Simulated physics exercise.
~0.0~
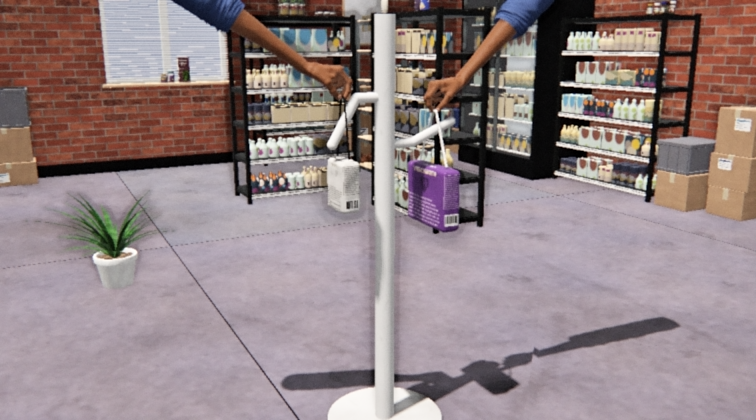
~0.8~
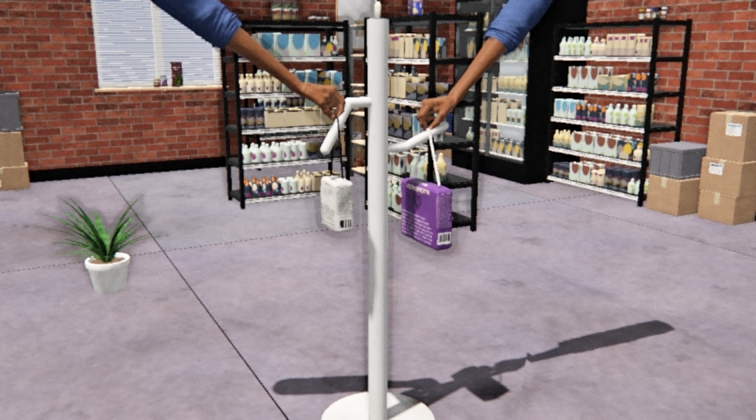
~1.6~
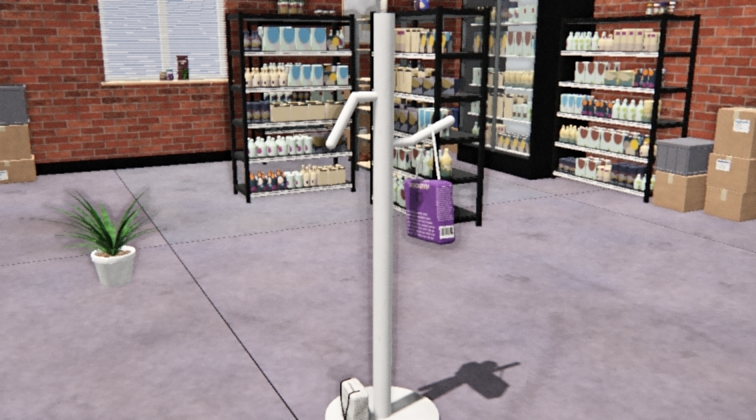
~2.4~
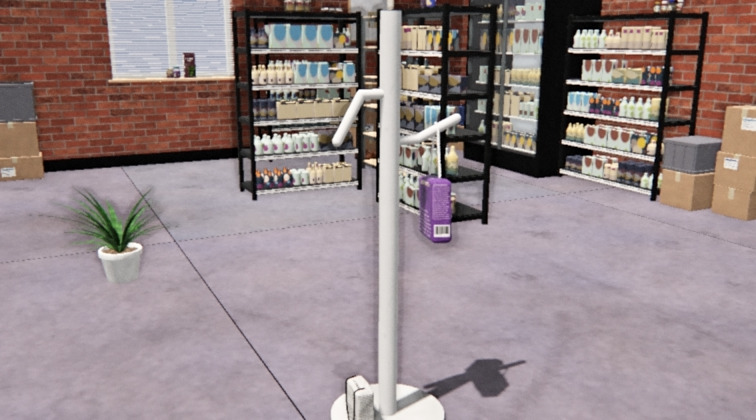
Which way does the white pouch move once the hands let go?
The white pouch moves down, dropping from beside the left peg to the bottom of the post.
